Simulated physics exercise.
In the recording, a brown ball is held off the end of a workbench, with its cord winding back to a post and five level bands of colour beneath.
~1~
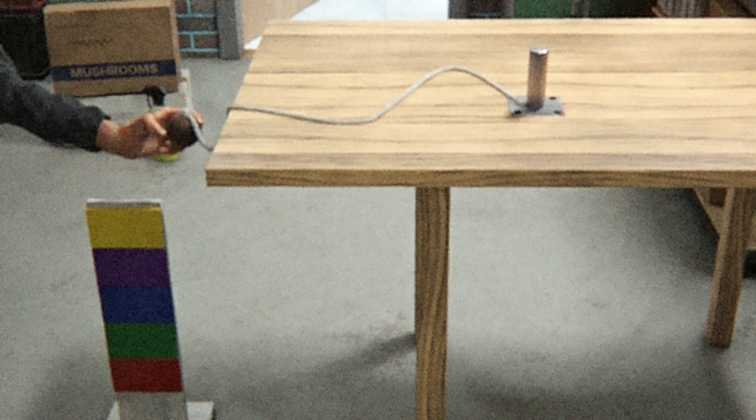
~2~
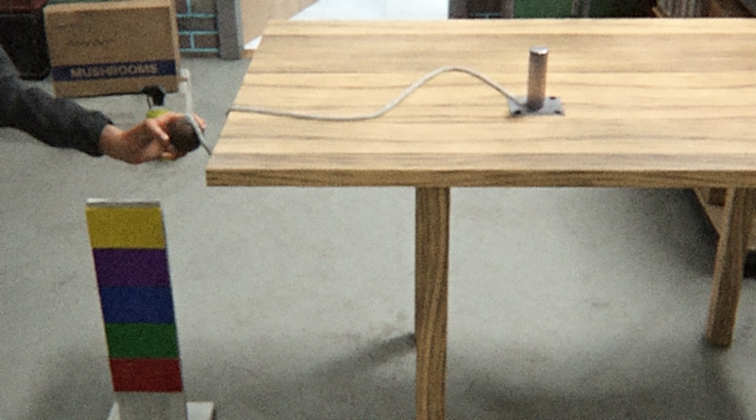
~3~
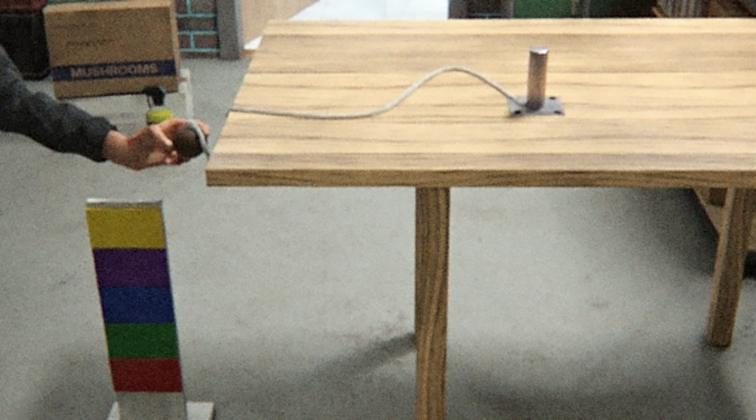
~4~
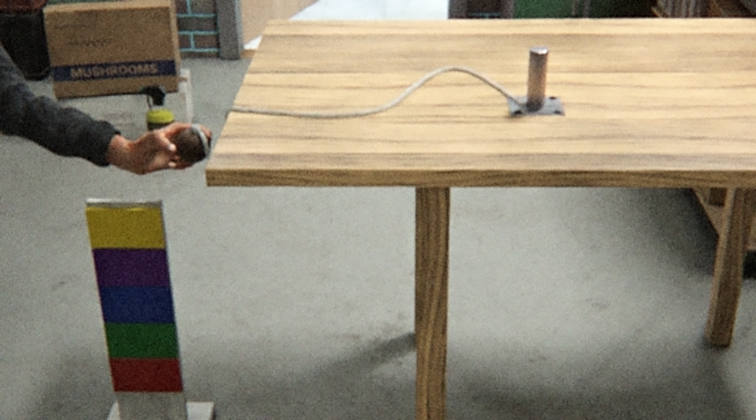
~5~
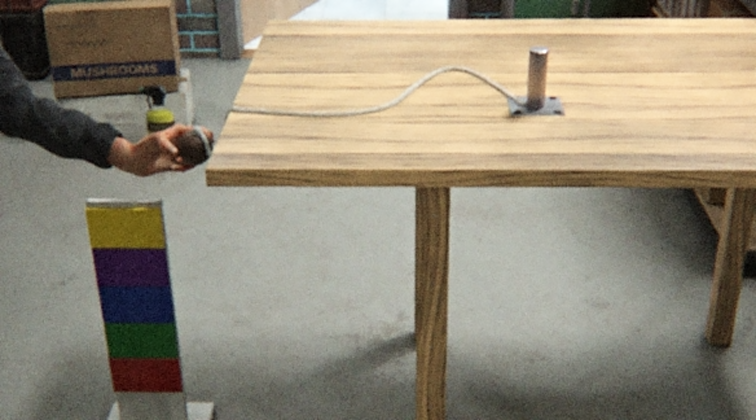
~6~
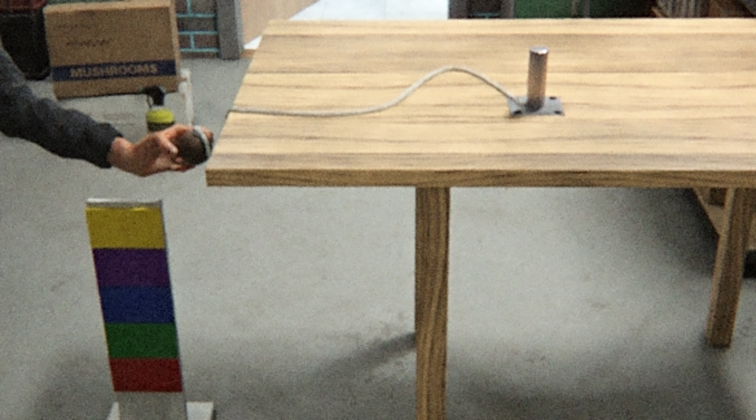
At first, a hand at the left holds a brown ball just off the end of a wooden workbench, its cord winding back to a post, with five colour bands standing below. The hand and ball then shift slightly down and to the right, and finally stay almost still.
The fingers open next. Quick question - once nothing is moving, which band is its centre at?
The green band, I would say.
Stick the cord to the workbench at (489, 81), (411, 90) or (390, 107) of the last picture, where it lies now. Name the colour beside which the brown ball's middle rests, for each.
Taking the three tries in turn, you'd get blue, purple and yellow.
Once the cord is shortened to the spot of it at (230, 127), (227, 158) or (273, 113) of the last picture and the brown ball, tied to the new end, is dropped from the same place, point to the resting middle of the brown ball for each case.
About (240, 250), then (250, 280), then (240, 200).
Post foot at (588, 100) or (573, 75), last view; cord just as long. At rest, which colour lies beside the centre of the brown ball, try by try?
First try: Blue; second try: Blue.
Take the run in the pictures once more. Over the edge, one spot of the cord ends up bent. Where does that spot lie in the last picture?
It's the bit near (364, 112).
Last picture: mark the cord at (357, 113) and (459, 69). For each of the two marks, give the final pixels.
Around (239, 96), then around (399, 97).
Early on, ball near (244, 297); level with blue.
Midway, ball near (269, 325); level with green.
Finally, ball near (260, 329); level with green. Its middle rests at the green band.
